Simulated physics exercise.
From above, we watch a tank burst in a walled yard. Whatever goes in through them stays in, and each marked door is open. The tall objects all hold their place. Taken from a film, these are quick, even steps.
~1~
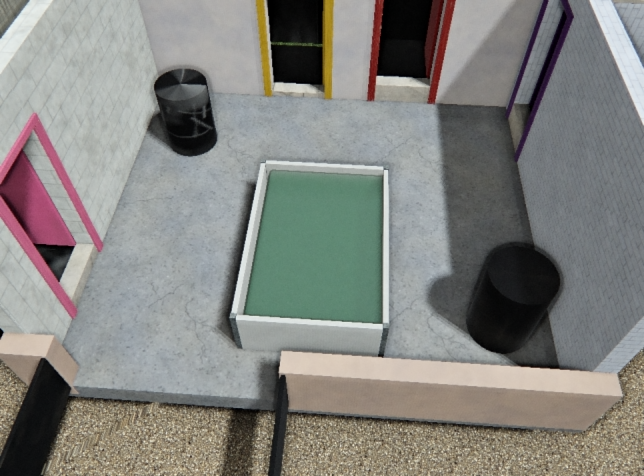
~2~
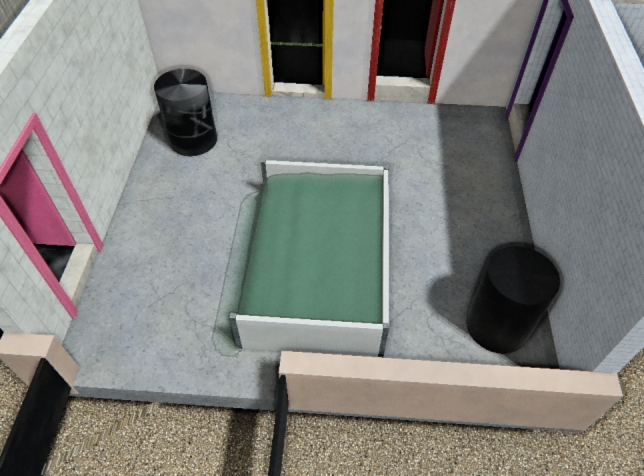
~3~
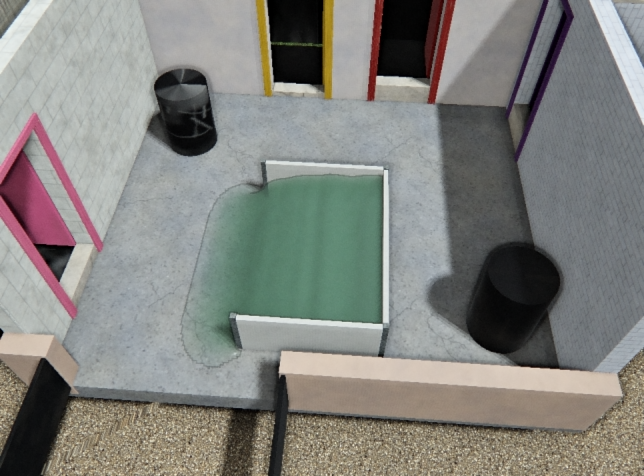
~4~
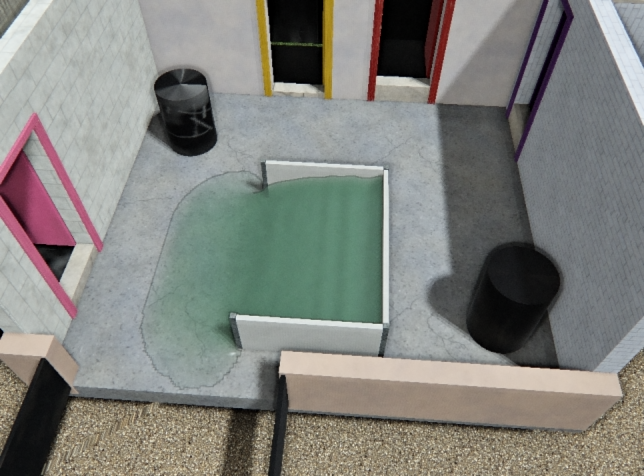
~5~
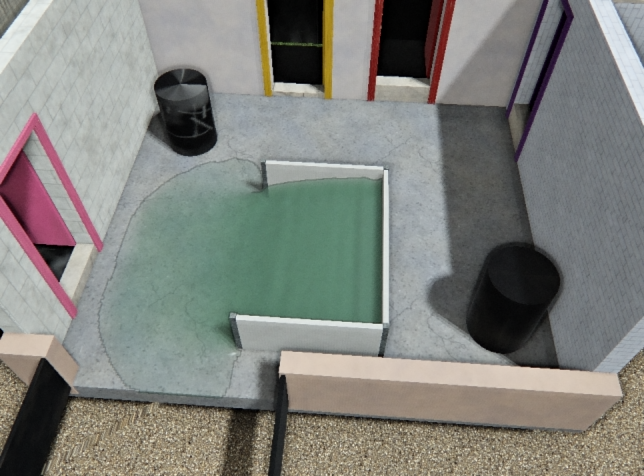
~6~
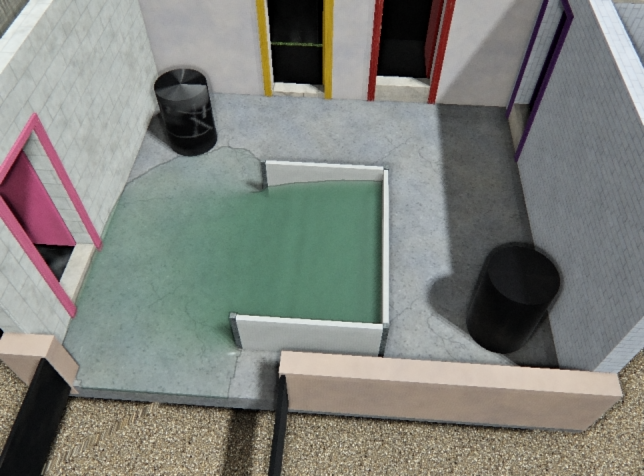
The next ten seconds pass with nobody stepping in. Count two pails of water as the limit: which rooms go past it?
One by one: The purple door will let in an allowed amount; the yellow door will let in an allowed amount; the pink door will let in too much; the red door will let in an allowed amount.
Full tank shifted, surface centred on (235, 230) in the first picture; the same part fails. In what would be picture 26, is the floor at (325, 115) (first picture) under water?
Hit.
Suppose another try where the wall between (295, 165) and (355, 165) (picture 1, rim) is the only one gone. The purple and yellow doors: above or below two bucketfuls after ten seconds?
Purple does not overflow; yellow overflows.
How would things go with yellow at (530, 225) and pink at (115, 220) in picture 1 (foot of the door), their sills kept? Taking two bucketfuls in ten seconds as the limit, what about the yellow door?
Then: The yellow door takes less.
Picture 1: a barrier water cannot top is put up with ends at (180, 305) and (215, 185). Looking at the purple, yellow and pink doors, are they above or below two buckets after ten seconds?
Note - purple: Does not reach it; yellow: Crosses the line; pink: Does not reach it.
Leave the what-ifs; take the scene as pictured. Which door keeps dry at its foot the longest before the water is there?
Result: The one in purple.
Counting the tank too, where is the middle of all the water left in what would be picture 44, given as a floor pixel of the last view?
Close to (279, 200), I reckon.
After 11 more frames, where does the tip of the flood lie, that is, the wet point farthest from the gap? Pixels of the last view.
I'd put it around (163, 92).
A moment on, water covers 30 % of the floor; the purple door not reached, the yellow door not reached, the pink door over two buckets in, the red door not reached.
Next, water covers 35 % of the floor; the purple door not reached, the yellow door not reached, the pink door far over two buckets in, the red door not reached.
Then, water covers 50 % of the floor; the purple door not reached, the yellow door wet at the sill, nothing in, the pink door far over two buckets in, the red door not reached.
Later, water covers 80 % of the floor; the purple door wet at the sill, nothing in, the yellow door wet at the sill, nothing in, the pink door far over two buckets in, the red door wet at the sill, nothing in.
In the end, water covers 95 % of the floor; the purple door wet at the sill, nothing in, the yellow door wet at the sill, nothing in, the pink door far over two buckets in, the red door wet at the sill, nothing in.
